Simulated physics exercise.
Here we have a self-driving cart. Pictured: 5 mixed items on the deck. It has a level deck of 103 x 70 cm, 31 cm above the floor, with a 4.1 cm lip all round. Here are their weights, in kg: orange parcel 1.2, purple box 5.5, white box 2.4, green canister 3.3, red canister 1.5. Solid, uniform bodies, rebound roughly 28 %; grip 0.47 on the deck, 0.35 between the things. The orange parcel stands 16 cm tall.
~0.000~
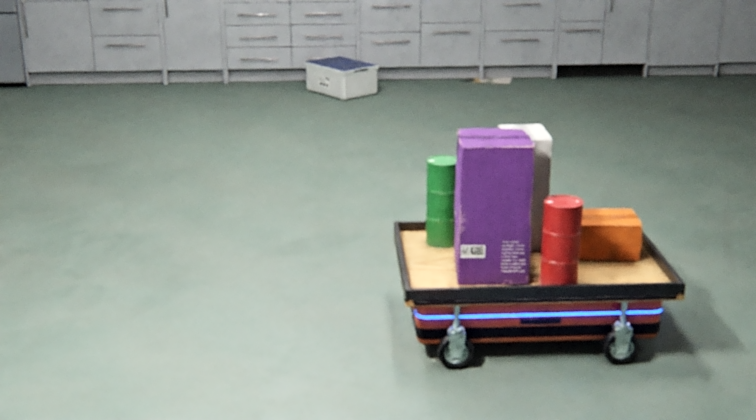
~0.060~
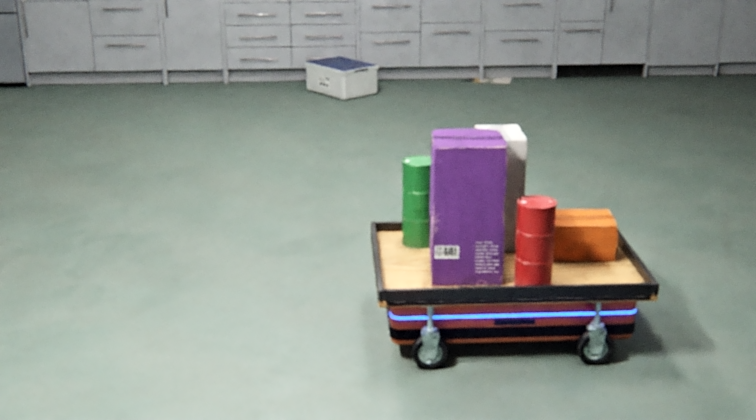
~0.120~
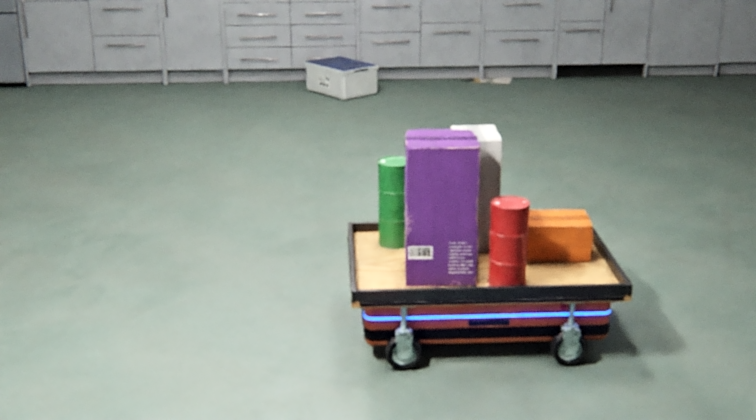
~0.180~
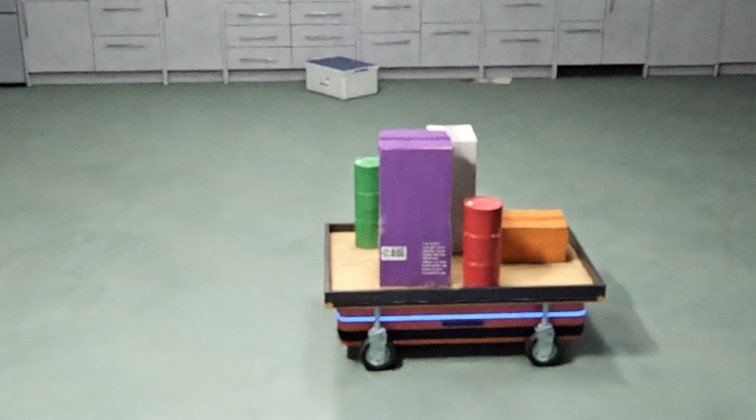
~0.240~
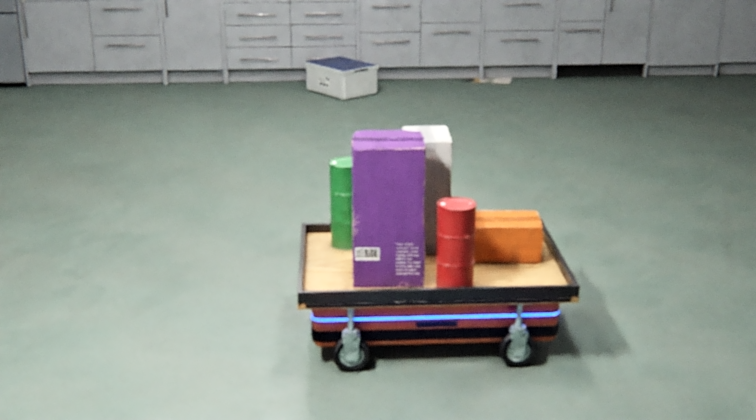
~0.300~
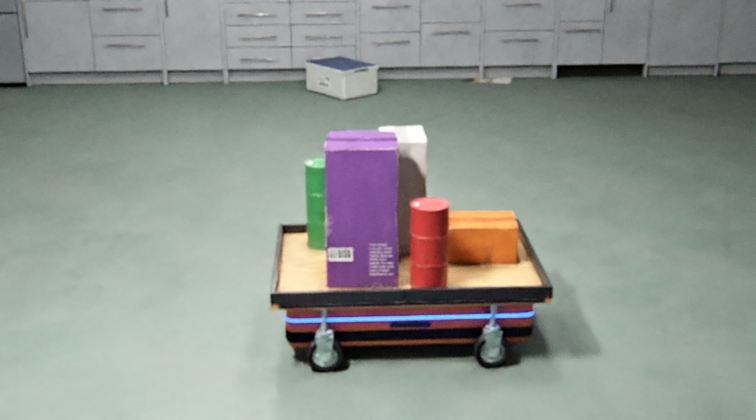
On a grey-green floor before pale cabinets, a cart carrying purple, white and orange boxes and two canisters rolls steadily left.
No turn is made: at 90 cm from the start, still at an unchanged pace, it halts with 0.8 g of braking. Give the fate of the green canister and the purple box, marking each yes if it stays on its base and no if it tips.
Green canister: No, purple box: Yes.
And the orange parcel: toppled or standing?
Here's what happens: The orange parcel never goes down.
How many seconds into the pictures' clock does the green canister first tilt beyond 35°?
Somewhere about 0.8 s.
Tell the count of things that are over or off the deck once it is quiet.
All told, 3.
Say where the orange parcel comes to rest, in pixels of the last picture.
At about (317, 241).
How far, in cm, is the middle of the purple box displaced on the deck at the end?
It ends up around 16 cm from its start.
After 0.80 s, cart has run 108 cm, stopped; green canister 35° off upright near (157, 206); purple box moved 11 cm near (186, 212); white box 25° off upright.
After 1.10 s, cart has run 108 cm, stopped; green canister now off the deck; purple box moved 15 cm near (176, 212); white box 51° off upright.
After 2.30 s, cart has run 108 cm, stopped; purple box moved 15 cm near (176, 212); white box on its side; red canister on its side.
In the end (3.0 s), off the deck and tipped over, green canister and red canister; toppled on the deck, white box; not toppled but over 10 cm from the start, orange parcel and purple box. In the last view, green canister near (30, 306), purple box near (175, 212).
